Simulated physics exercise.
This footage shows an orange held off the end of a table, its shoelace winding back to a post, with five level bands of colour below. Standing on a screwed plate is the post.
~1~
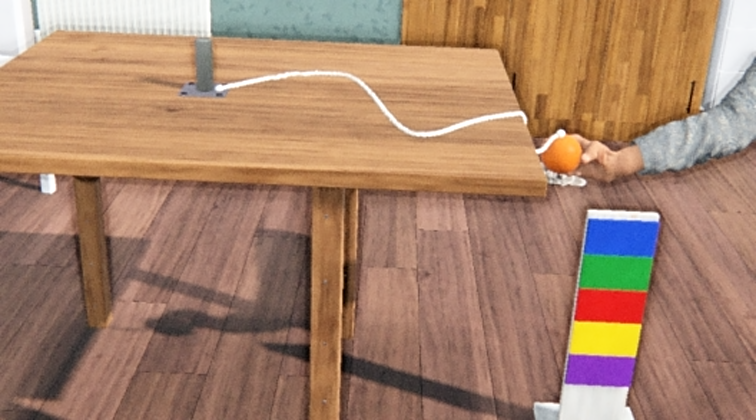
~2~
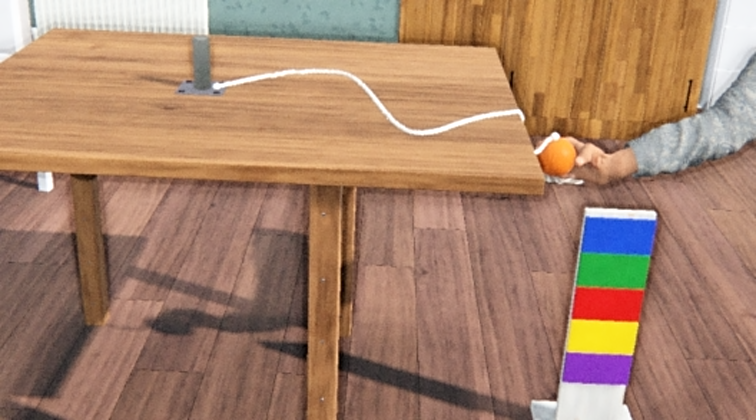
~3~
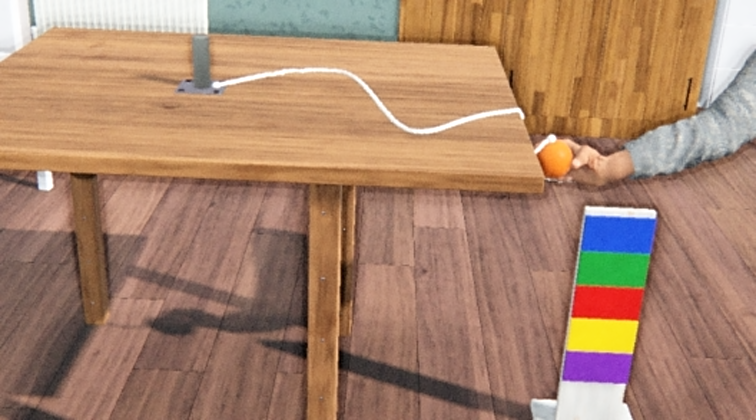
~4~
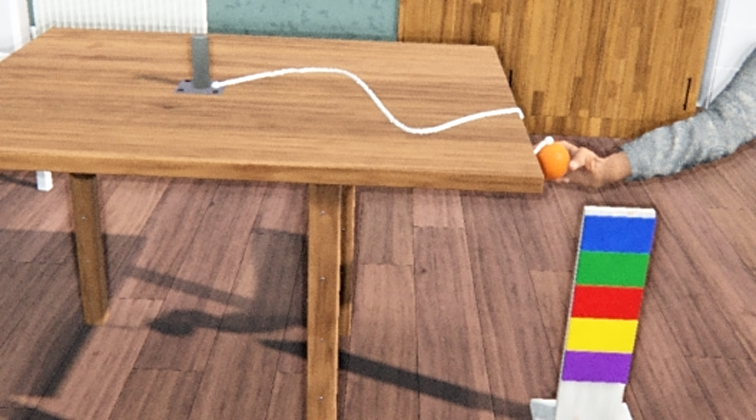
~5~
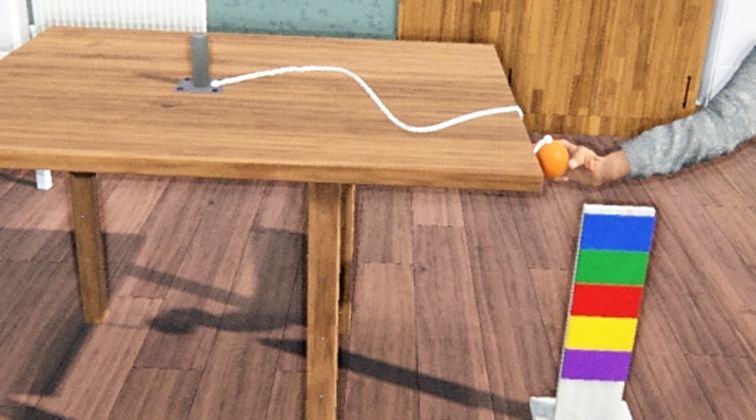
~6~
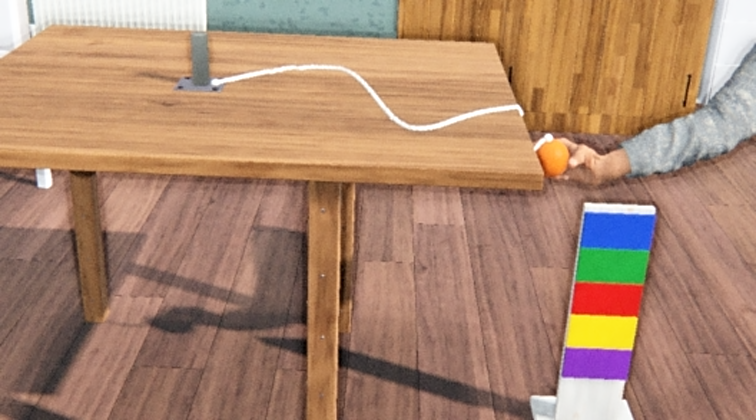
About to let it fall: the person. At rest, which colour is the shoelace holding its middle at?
Purple.
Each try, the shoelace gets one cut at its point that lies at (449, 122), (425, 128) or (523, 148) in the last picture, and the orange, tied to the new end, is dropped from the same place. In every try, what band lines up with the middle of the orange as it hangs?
Try by try, the answer is blue; higher than all five; yellow.
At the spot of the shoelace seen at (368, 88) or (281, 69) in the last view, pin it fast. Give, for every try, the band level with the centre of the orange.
First try red, second try yellow.
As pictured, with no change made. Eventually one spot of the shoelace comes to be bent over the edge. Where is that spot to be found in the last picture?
Go for the one at (384, 109).
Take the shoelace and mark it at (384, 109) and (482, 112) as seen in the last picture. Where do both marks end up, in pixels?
I'd say about (513, 98) for one and about (495, 230) for the other.
A little later, orange near (523, 346); level with purple.
Next, orange near (467, 320); level with yellow.
Later still, orange near (499, 347); level with purple.
When it is over, orange near (484, 344); level with purple. Its middle rests at the purple band.
